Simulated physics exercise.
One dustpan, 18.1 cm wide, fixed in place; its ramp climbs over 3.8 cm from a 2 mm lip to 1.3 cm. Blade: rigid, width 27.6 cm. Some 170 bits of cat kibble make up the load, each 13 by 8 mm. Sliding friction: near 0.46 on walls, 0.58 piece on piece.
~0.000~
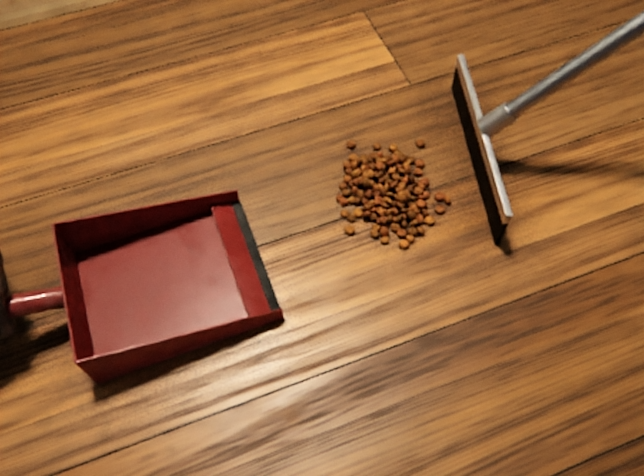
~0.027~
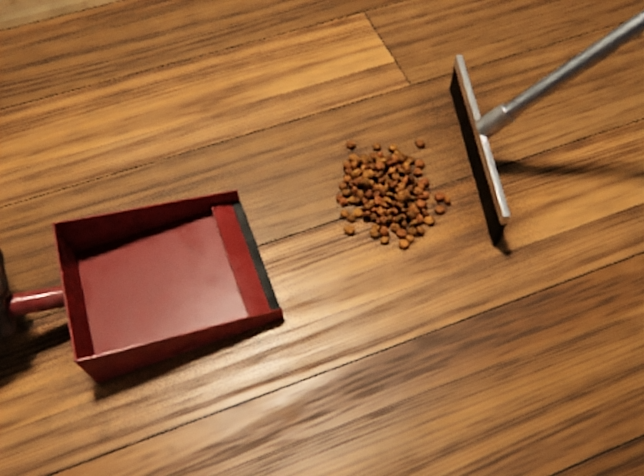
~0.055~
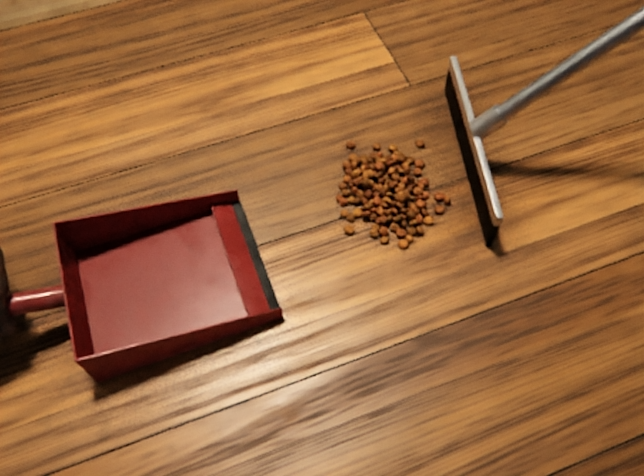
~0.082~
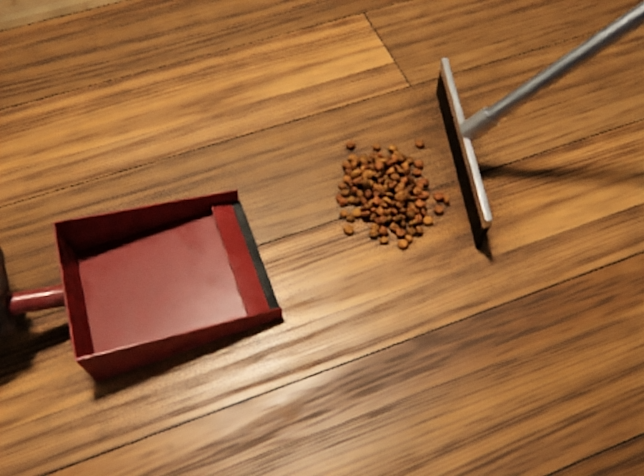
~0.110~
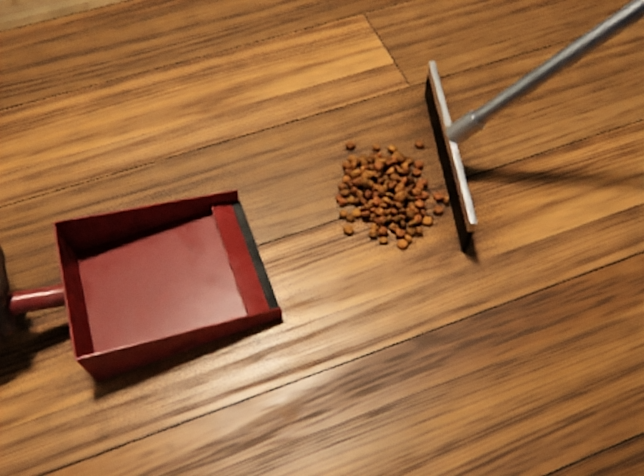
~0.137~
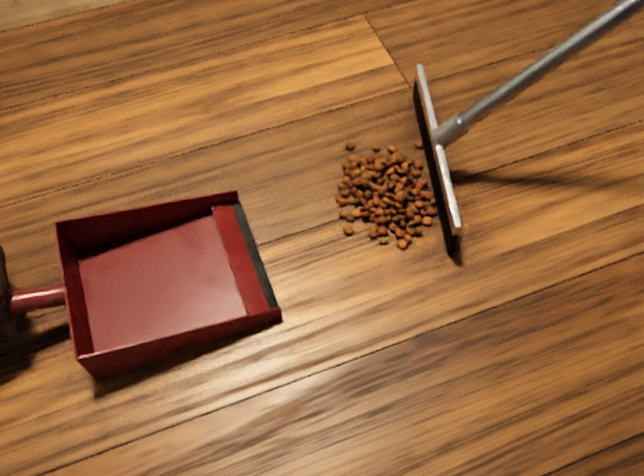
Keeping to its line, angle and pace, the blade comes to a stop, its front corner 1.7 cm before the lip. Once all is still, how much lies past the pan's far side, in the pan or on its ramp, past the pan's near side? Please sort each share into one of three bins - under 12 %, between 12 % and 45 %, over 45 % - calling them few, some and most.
Far side: Some. Pan: Some. Near side: Few.
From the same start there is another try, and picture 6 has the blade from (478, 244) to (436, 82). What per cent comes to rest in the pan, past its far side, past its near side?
Per cent by place - pan 0, far side 15, near side 5.
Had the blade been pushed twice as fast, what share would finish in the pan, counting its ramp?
It would come to roughly 40 percent.
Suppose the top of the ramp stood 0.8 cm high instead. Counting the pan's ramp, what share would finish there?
Something like 15 per cent, ramp included.
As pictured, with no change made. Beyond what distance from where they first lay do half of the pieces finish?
I'd say near 18 cm.
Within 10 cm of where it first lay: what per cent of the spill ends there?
It comes to near 0 percent.
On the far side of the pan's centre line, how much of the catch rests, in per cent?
Something like 80 per cent of the catch.
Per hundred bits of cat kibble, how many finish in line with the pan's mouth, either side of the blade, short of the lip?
About 50 %.
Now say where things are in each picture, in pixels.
In the first frame, blade from (507, 219) to (460, 62), moved 0.0 cm, 0 of the pieces shifted so far; middle of the pieces at (388, 190); pan at (159, 290).
In the second frame, blade from (504, 219) to (458, 63), moved 0.3 cm, 0 of the pieces shifted so far; middle of the pieces at (388, 190).
In the third frame, blade from (497, 221) to (452, 64), moved 1.0 cm, 0 of the pieces shifted so far; middle of the pieces at (387, 190).
In the fourth frame, blade from (487, 223) to (444, 66), moved 2.3 cm, 0 of the pieces shifted so far; middle of the pieces at (387, 190).
In the fifth frame, blade from (472, 226) to (431, 69), moved 4.1 cm, 0 of the pieces shifted so far; middle of the pieces at (387, 190).
In the sixth frame, blade from (456, 230) to (419, 72), moved 6.0 cm, 3 of the pieces shifted so far; middle of the pieces at (387, 191); pan at (159, 288). Its pace works out near 0.69 m/s, heading 7 degrees away from the viewer's side.
After 0.30 s, middle of the blade 15 cm from the lip; 0 % over the lip, far side 20 %, near side 0 %.
After 0.40 s, middle of the blade 8 cm from the lip; 0 % over the lip, far side 30 %, near side 0 %.
After 0.64 s, middle of the blade 5 cm from the lip; 15 % over the lip, far side 30 %, near side 0 %.
At rest (1.1 s), far side 30 %, pan 15 %, near side 0 %, in front of the lip or behind the blade 50 %.
